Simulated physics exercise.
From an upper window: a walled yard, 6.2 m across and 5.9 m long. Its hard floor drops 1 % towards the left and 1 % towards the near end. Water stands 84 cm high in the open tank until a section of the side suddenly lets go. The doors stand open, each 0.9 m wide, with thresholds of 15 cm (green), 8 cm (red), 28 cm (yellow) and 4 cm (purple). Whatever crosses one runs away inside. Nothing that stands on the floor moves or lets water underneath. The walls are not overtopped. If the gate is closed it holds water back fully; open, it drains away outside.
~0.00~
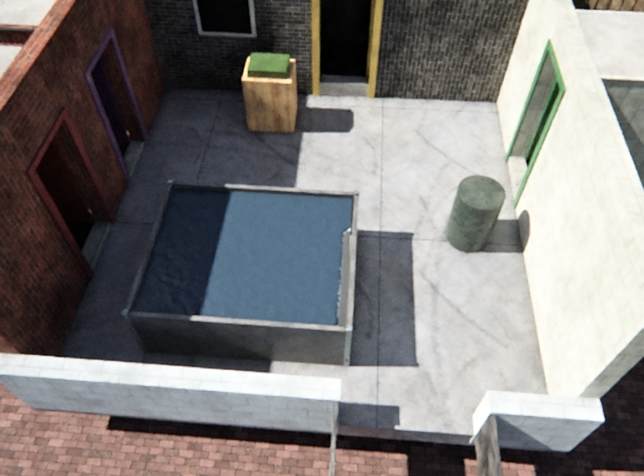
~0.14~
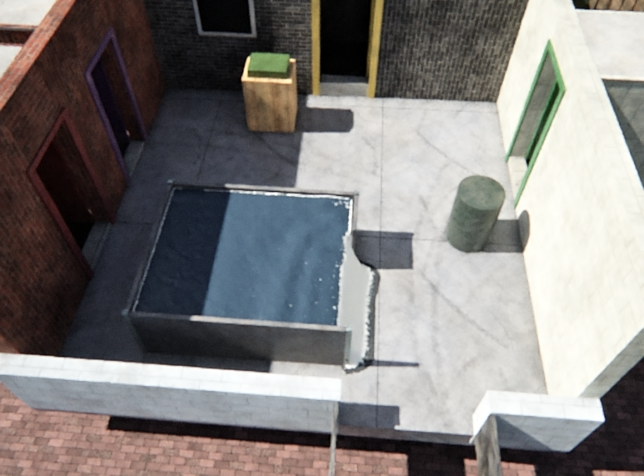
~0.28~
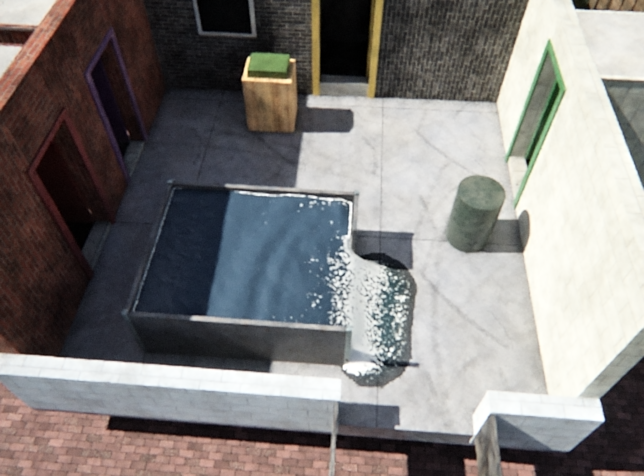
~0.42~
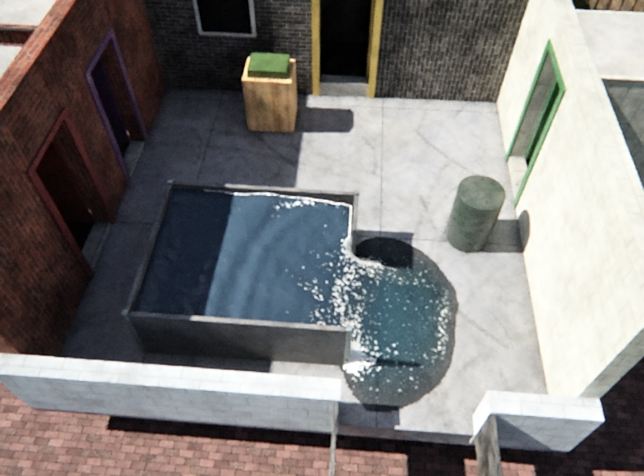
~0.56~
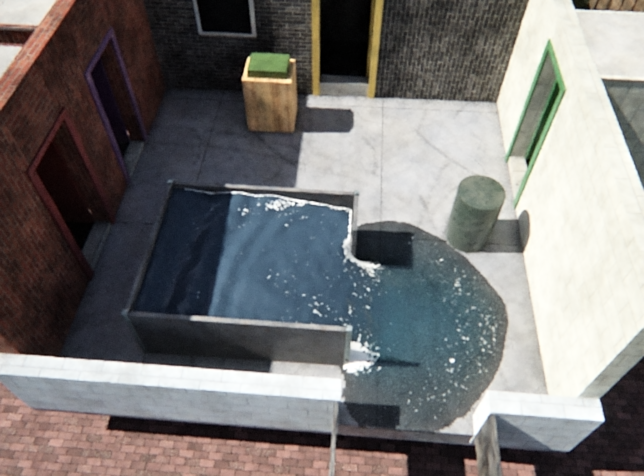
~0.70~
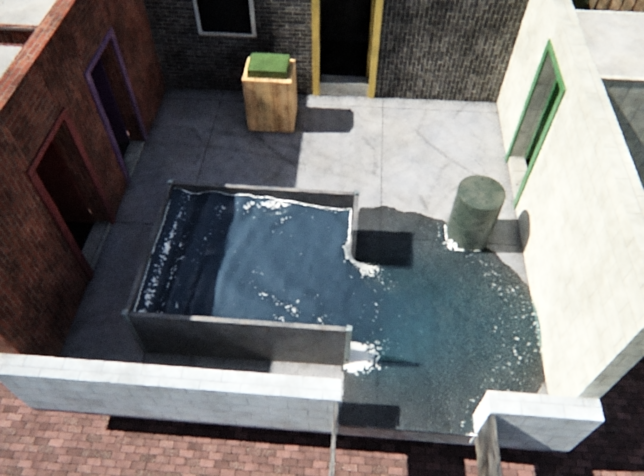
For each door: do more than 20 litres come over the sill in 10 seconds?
The water let in: At the green door it keeps below the limit; at the red door it keeps below the limit; at the yellow door it does not reach the limit; at the purple door it passes the limit.
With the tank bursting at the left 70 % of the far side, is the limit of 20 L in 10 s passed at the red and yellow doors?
Against that limit: Red under, yellow not over.
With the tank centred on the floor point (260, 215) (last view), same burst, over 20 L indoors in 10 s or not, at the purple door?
Against that limit: Purple over.
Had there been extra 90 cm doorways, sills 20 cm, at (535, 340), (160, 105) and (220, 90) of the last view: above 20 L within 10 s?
In turn: Over, not over, under.
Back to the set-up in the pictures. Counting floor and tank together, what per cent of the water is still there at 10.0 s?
About 62 per cent.
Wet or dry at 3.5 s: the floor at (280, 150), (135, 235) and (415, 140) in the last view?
In turn: Not reached, still dry, under water.
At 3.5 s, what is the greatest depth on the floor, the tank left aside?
Up to some 33 cm.
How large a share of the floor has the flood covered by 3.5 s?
About 50 per cent.
After 1.4 s water covers 25 % of the floor and is deepest (64 cm) near (548, 420); green door not reached, red door not reached, yellow door not reached, purple door not reached.
After 2.2 s water covers 35 % of the floor and is deepest (48 cm) near (504, 324); green door 8 cm at the sill, 0 L in, red door not reached, yellow door not reached, purple door not reached.
After 3.5 s water covers 50 % of the floor and is deepest (33 cm) near (483, 258); green door 10 cm at the sill, 0 L in, red door not reached, yellow door 7 cm at the sill, 0 L in, purple door not reached.
After 6.0 s water covers 75 % of the floor and is deepest (20 cm) near (502, 417); green door 5 cm at the sill, 0 L in, red door not reached, yellow door 14 cm at the sill, 0 L in, purple door 8 cm at the sill, 0 L in.
After 10.0 s water covers 95 % of the floor and is deepest (18 cm) near (78, 385); green door 4 cm at the sill, 0 L in, red door 10 cm at the sill, 3 L in, yellow door 8 cm at the sill, 0 L in, purple door 7 cm at the sill, 49 L in.
